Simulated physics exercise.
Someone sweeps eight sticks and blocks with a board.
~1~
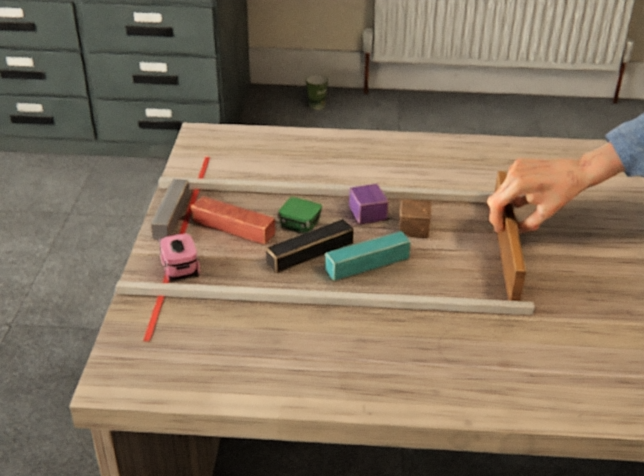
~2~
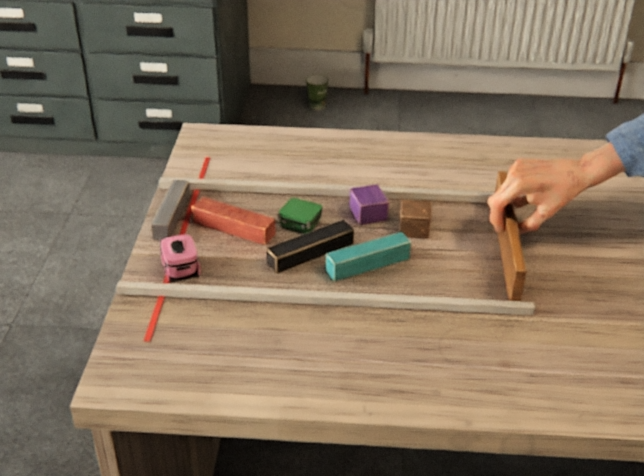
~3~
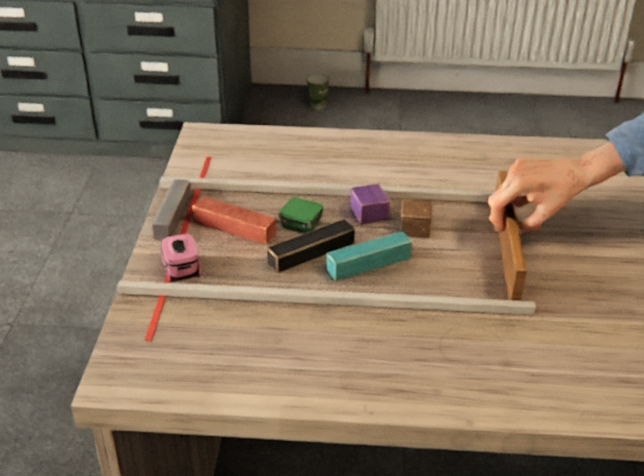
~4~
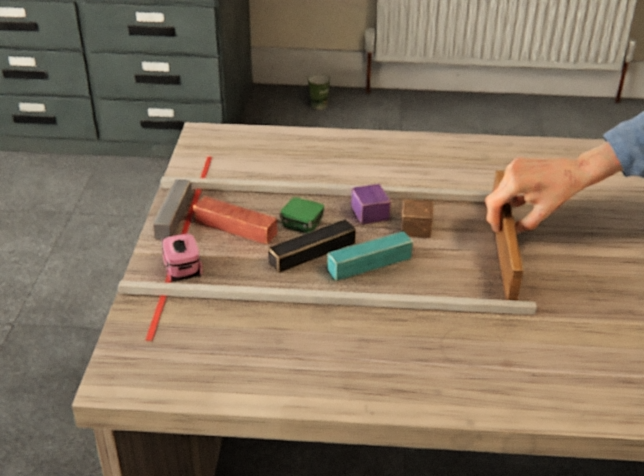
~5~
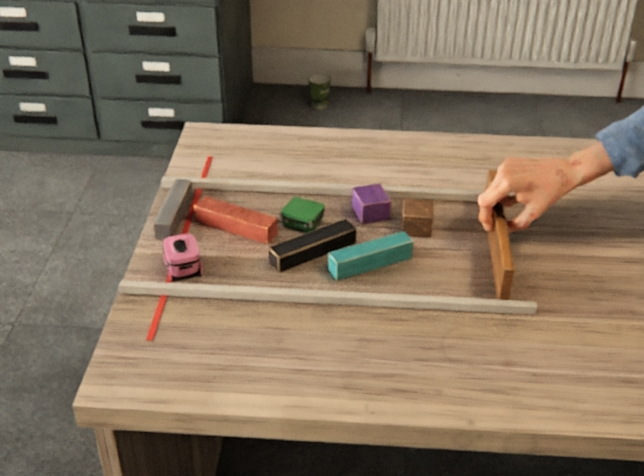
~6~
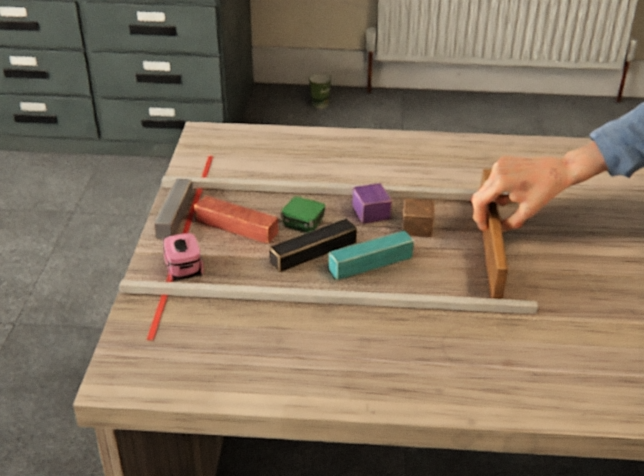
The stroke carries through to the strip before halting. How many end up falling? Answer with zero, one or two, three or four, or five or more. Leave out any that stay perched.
I would say three or four fall.
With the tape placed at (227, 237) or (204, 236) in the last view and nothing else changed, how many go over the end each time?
In the first try the count is 1, and in the second it is 2.
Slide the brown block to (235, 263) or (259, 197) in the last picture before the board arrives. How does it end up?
First place: It goes off the edge; second place: It goes off the edge.
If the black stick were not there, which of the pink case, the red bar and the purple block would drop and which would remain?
As for the pink case, it is retained; the red bar is not retained; the purple block is retained.
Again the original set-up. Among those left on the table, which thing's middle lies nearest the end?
The black stick is the one you want.
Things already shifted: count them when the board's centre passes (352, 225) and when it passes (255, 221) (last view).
Counts: 5 and 8.
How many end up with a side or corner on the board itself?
3.
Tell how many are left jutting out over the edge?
That'd be 0.
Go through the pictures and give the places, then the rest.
The first picture shows grey stick (171, 208); pink case (179, 257); red bar (233, 220); board (508, 234); tape (181, 236).
The second picture shows pink case (180, 258); green case (301, 217).
The third picture shows red bar (234, 220); black stick (312, 245).
The fourth picture shows grey stick (173, 209); turquoise bar (371, 256).
The fifth picture shows pink case (182, 257); board (498, 233).
The sixth picture shows grey stick (174, 208); pink case (183, 257); red bar (237, 219); board (491, 232); tape (185, 235).
Soon after, none off yet; grey stick at rest near (174, 208); pink case at rest near (183, 257); red bar at rest near (237, 219).
After that, none off yet; grey stick moving near (164, 207); pink case at rest near (183, 257); red bar displaced a little near (211, 217).
In the end, the number that fall off is three or four; gone, green case, red bar, pink case and grey stick.
